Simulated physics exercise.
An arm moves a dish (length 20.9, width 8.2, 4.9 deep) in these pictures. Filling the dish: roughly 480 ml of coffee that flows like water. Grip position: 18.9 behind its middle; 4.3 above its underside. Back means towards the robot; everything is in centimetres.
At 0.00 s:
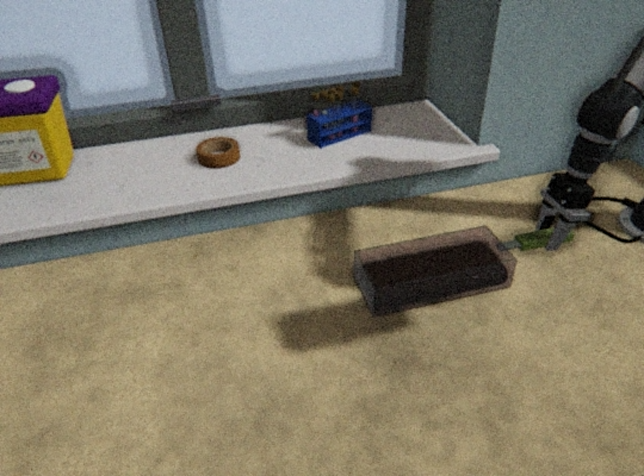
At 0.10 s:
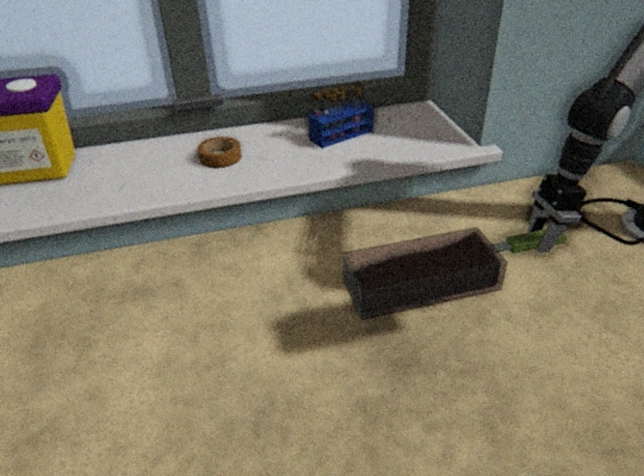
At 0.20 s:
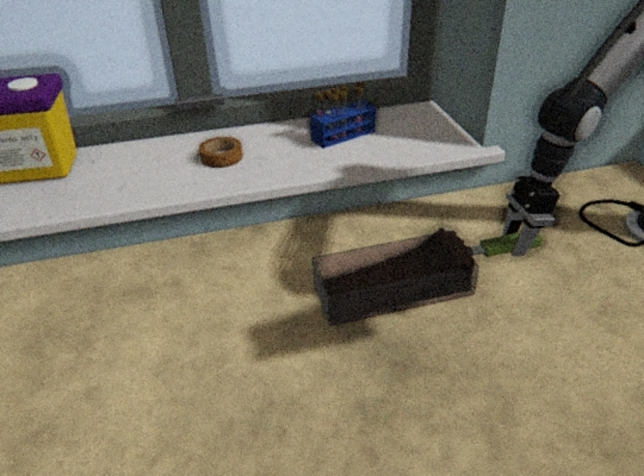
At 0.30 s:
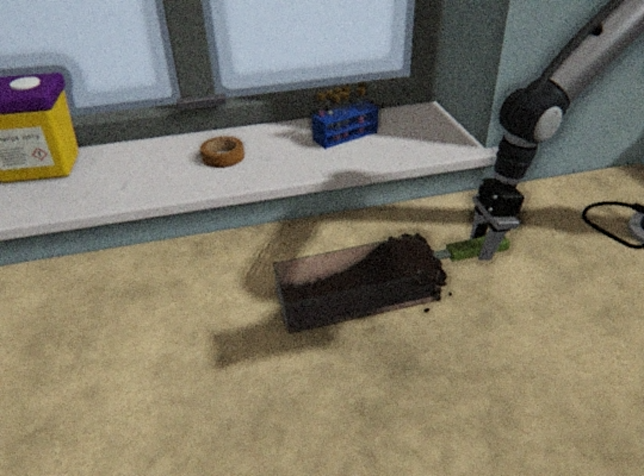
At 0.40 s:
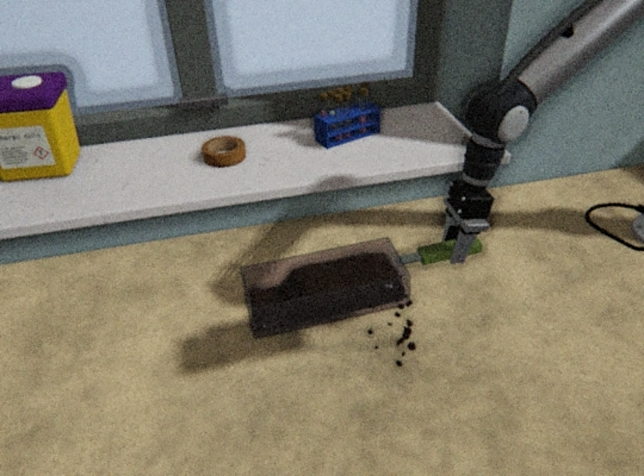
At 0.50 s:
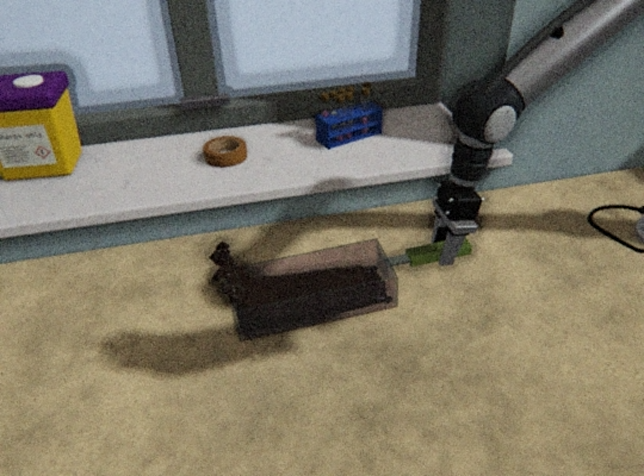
Dark grounds spilled over the right end of a clear dish as a robot arm slid it left across the tabletop, then surged to the other end, some rising over the left edge.
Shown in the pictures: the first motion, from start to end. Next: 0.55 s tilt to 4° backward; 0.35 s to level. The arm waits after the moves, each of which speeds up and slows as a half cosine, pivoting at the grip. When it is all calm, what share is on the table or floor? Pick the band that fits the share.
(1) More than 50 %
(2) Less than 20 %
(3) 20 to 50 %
(3) 20 to 50 %.
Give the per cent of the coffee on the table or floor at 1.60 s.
30 %.
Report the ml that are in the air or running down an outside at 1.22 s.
I'd say around 0 ml.
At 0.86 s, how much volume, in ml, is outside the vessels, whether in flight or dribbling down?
Roughly 20 ml.
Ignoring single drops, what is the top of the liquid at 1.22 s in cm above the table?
Some 18 cm.
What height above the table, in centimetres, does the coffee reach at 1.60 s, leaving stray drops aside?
I'd estimate some 18 centimetres.
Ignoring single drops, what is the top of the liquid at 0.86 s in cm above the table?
Top height: Around 19 cm.
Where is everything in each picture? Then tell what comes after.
In the first picture, dish floor at (431, 281), level; upper third of the coffee around (434, 268), from x 360 to 505, top at y 245; 485 ml in the dish.
In the second picture, dish floor at (421, 283), level; upper third of the coffee around (451, 265), from x 350 to 500, top at y 235.
In the third picture, dish floor at (393, 288), tilted 1° forward; upper third of the coffee around (445, 257), from x 320 to 475, top at y 230.
In the fourth picture, dish floor at (356, 293), tilted 2° forward; upper third of the coffee around (405, 261), from x 280 to 450, top at y 235; 465 ml in the dish, 20 ml in the air or running down outside.
In the fifth picture, dish floor at (326, 298), tilted 3° forward; upper third of the coffee around (350, 277), from x 250 to 420, top at y 250; 465 ml in the dish, 5 ml on the table or floor, 20 ml in the air or running down outside.
In the sixth picture, dish floor at (313, 300), tilted 3° forward; upper third of the coffee around (248, 287), from x 210 to 400, top at y 220; 455 ml in the dish, 20 ml on the table or floor, 10 ml in the air or running down outside.
After 0.86 s, tilted 2° backward, liquid up to 28 above the table; 345 ml in the dish, 120 ml on the table or floor, 20 ml in the air or running down outside.
After 1.22 s, tilted 2° backward, liquid up to 19 above the table; 340 ml in the dish, 145 ml on the table or floor.
After 1.60 s, level, liquid up to 18 above the table; 340 ml in the dish, 145 ml on the table or floor.
After 2.40 s, level, liquid up to 17 above the table; 340 ml in the dish, 145 ml on the table or floor.
At rest, 340 ml in the dish, 145 ml on the table or floor. That is 30 % on the table or floor.
